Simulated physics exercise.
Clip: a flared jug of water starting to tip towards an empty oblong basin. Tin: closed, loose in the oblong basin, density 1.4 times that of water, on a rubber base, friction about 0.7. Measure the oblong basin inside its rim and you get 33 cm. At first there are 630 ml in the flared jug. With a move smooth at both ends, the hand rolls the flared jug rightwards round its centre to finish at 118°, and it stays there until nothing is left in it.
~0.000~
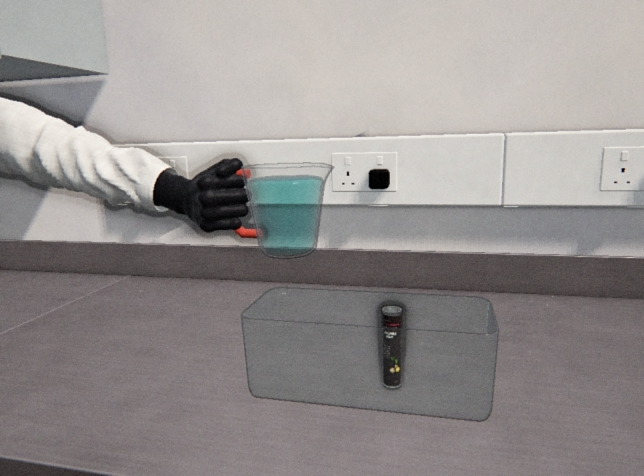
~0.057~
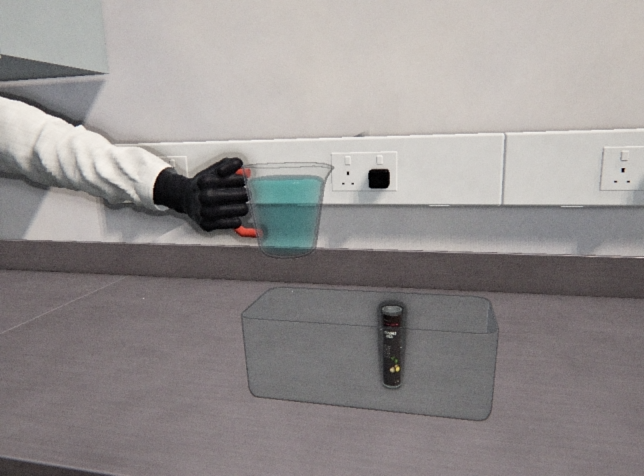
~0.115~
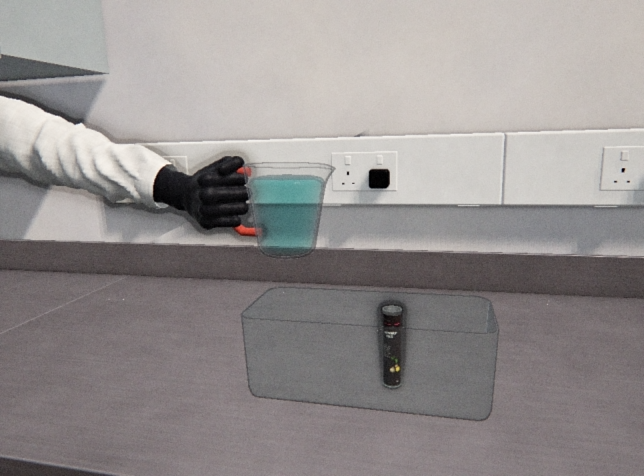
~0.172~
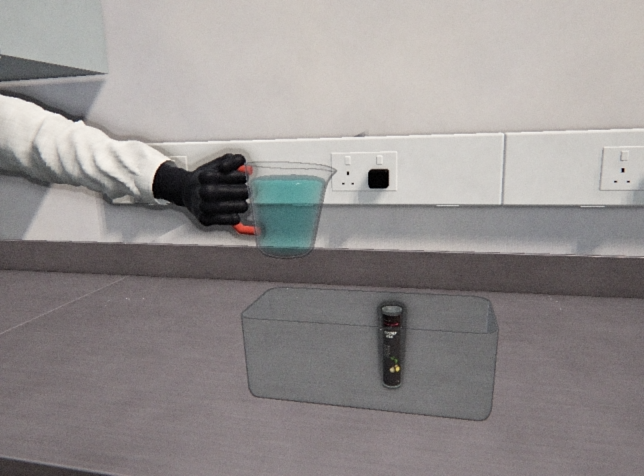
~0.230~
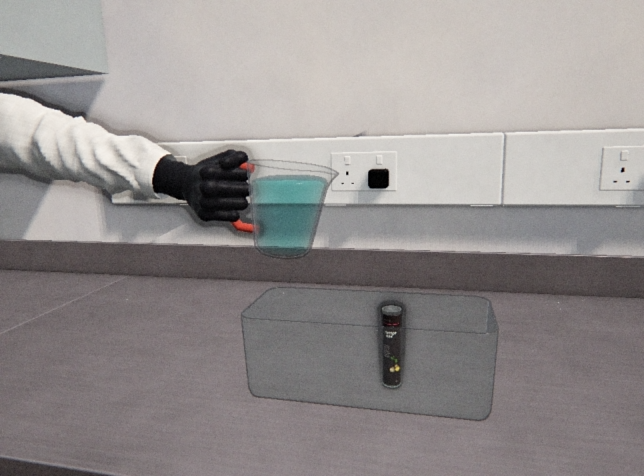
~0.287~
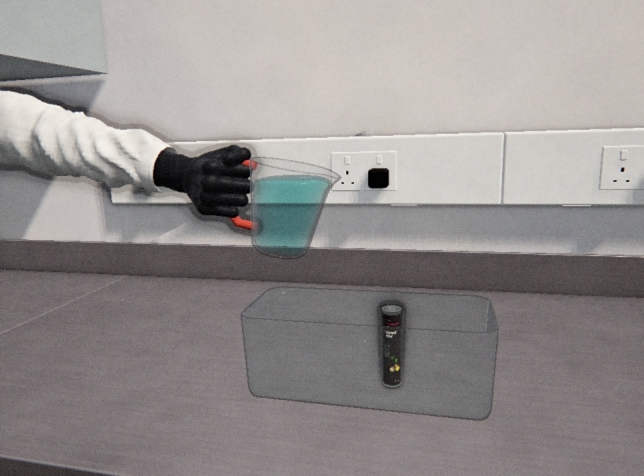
A black-gloved hand held a clear jug of blue-green water above and behind an empty oblong basin with a small dark tin inside, then slowly tilted the jug slightly to the right.
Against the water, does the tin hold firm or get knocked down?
It tips over.
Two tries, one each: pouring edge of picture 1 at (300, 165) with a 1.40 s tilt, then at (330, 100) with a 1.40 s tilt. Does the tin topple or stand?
Try 1: Still standing; try 2: Tipped over.
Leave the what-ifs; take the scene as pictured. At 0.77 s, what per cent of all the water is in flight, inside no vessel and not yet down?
Estimate: Some 20 % of the total.
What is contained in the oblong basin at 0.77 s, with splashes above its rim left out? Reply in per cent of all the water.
Close to 10 in a hundred.
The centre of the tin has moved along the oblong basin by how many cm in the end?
Looks like roughly 7.0 cm in total.
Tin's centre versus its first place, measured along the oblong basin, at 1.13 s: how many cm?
Around 2 centimetres.
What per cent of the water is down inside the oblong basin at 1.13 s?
About 78 per cent.
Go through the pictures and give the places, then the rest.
It leans 0°; its right rim is at (334, 166); the water meets the walls at (251, 179) and (324, 178); the oblong basin's rim runs from (256, 302) to (494, 316); the tin's top is at (392, 313), in the first frame.
It leans 0°; its right rim is at (334, 166); the water meets the walls at (251, 179) and (324, 178), in the second frame.
It leans 2°; its right rim is at (335, 168); the water meets the walls at (253, 178) and (325, 179), in the third frame.
It leans 4°; its right rim is at (337, 170); the water meets the walls at (254, 178) and (326, 180), in the fourth frame.
It leans 8°; its right rim is at (339, 173); the water meets the walls at (255, 179) and (328, 180), in the fifth frame.
It leans 12°; its right rim is at (341, 177); the water meets the walls at (257, 179) and (333, 180), in the sixth frame.
After 0.77 s the tilt is 68° and 71 per cent is still to pour; the tin stands where it began.
After 1.13 s the tilt is 107° and 10 per cent is still to pour; the tin leans 18°.
After 1.50 s the tilt is 118° and 0 per cent is still to pour; the tin lies on its side.
After 1.90 s the tilt is 118° and 0 per cent is still to pour; the tin lies on its side.
In the end the tin lies on its side.
